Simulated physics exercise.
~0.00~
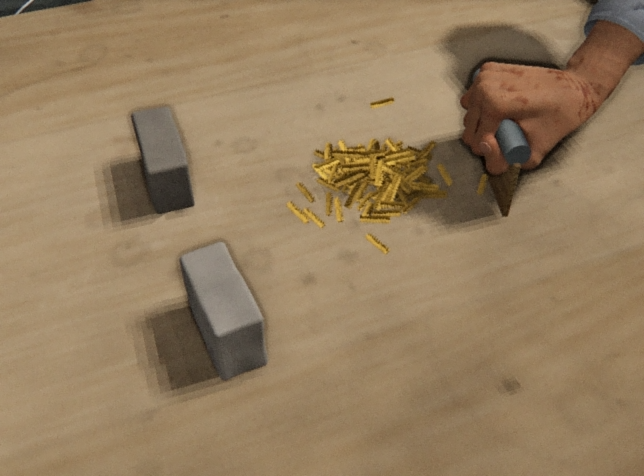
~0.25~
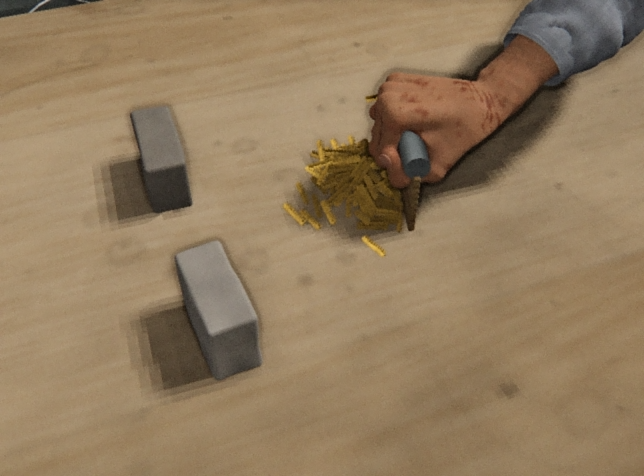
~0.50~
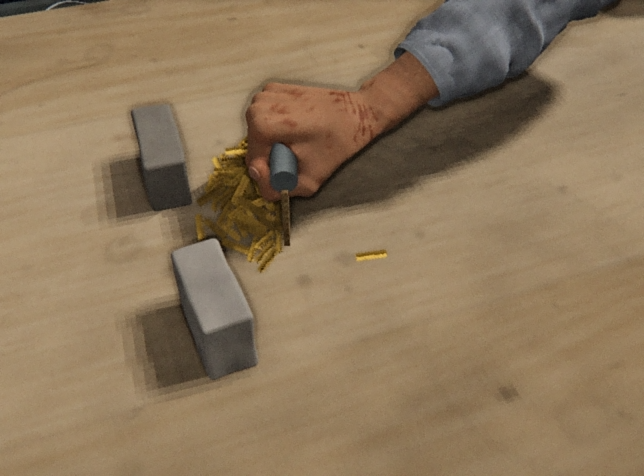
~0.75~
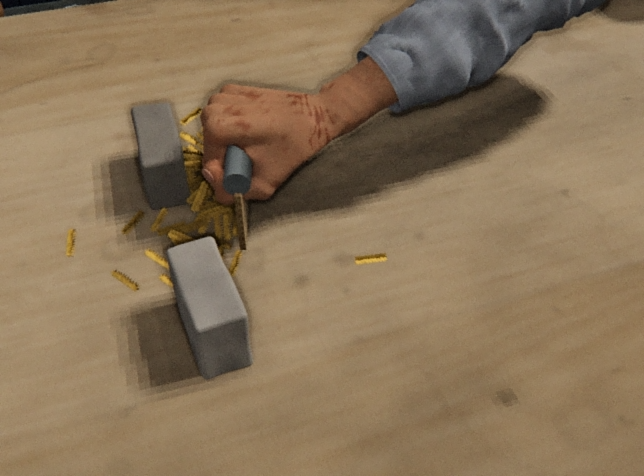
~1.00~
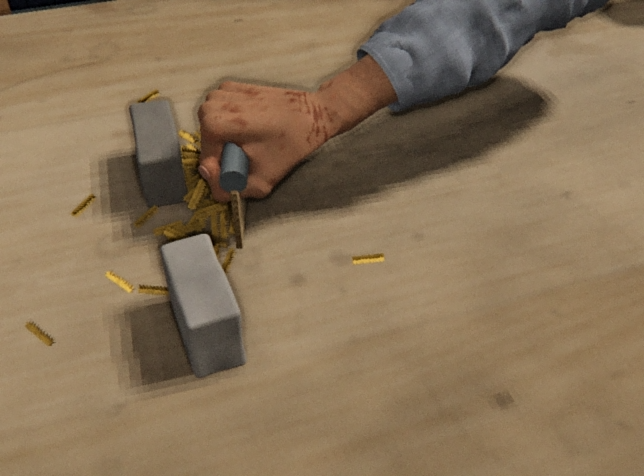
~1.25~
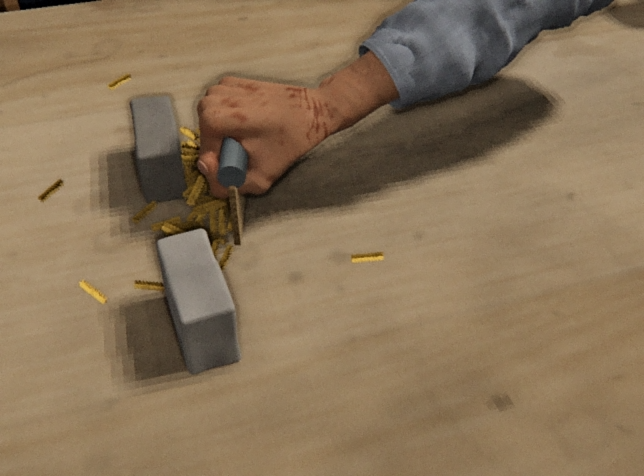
In this clip, a hand holding a scraper pushes a pile of yellow pasta pieces leftwards across a wooden surface towards two grey blocks. A few pieces scatter beyond the blocks, while most remain bunched in front of them as the hand stops.
